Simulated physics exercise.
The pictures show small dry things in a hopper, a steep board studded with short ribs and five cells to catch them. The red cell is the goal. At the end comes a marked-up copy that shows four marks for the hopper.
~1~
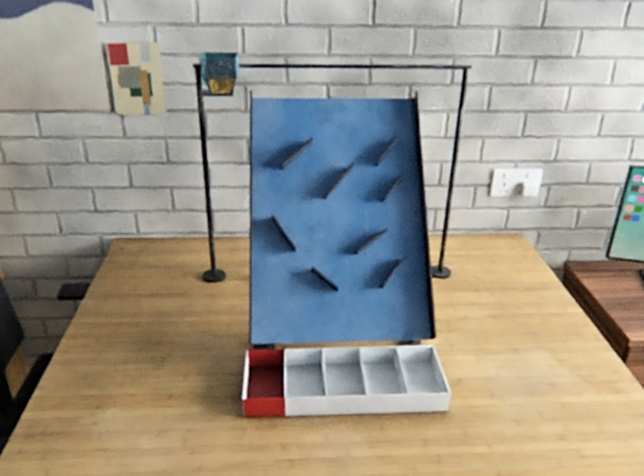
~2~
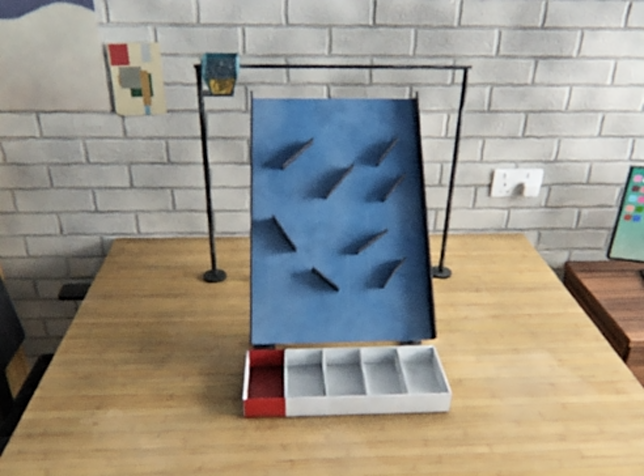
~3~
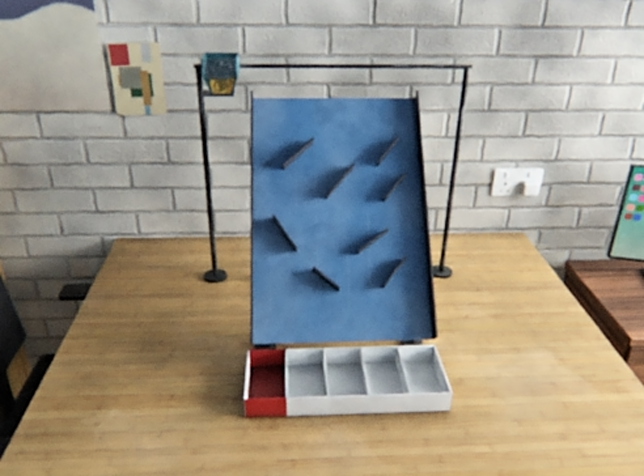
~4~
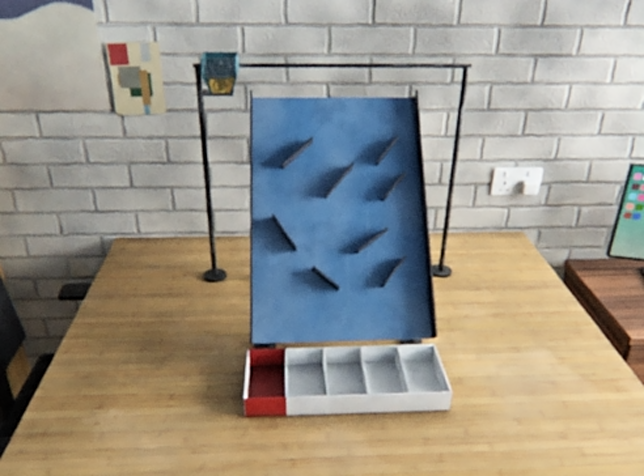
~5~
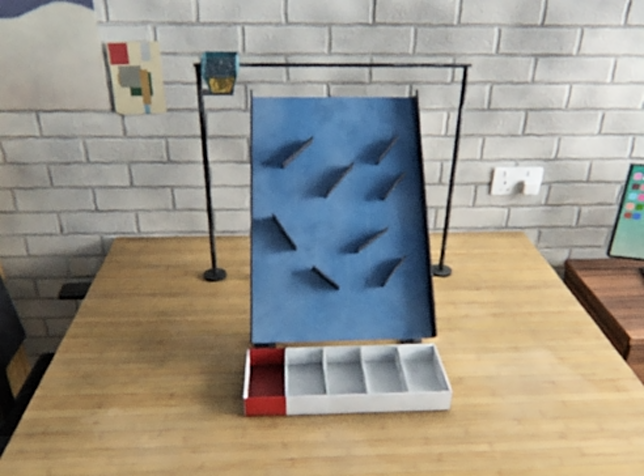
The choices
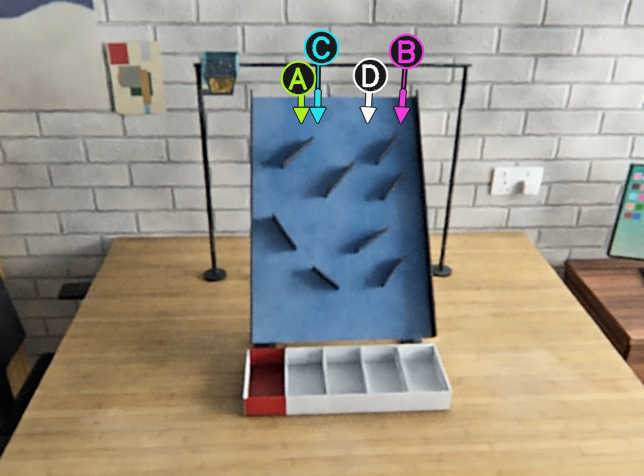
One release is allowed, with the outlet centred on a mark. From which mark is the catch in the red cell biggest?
The answer is mark A.
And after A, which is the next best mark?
C it is.
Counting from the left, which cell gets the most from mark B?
The fifth from the left.
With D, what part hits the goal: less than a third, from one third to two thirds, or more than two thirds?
Mark D gives less than a third.
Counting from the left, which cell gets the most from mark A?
The first from the left.
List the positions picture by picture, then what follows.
Hopper near (222, 86), puffed corn balls, door shut, in the first picture.
Ribs (283, 165) to (313, 138), (379, 162) to (398, 137), (327, 195) to (353, 164), in the second picture.
Ribs (385, 197) to (406, 173), (273, 214) to (297, 248), (358, 251) to (388, 228), in the third picture.
Ribs (313, 266) to (340, 288), (384, 285) to (406, 256), in the fourth picture.
Red cell near (266, 405), number 1 of 5 from the left, in the fifth picture.
On the marked copy, mark A meets the board at (301, 117); mark B meets the board at (401, 117); mark C meets the board at (317, 117); mark D meets the board at (367, 117).
With A, the bulk in the red cell, a small share in other cells, a small share outside the box.
With B, none at all in the red cell, the bulk in other cells, a small share outside the box.
With C, close to a third in the red cell, close to half in other cells, a small share outside the box.
With D, none at all in the red cell, all but a few in other cells.
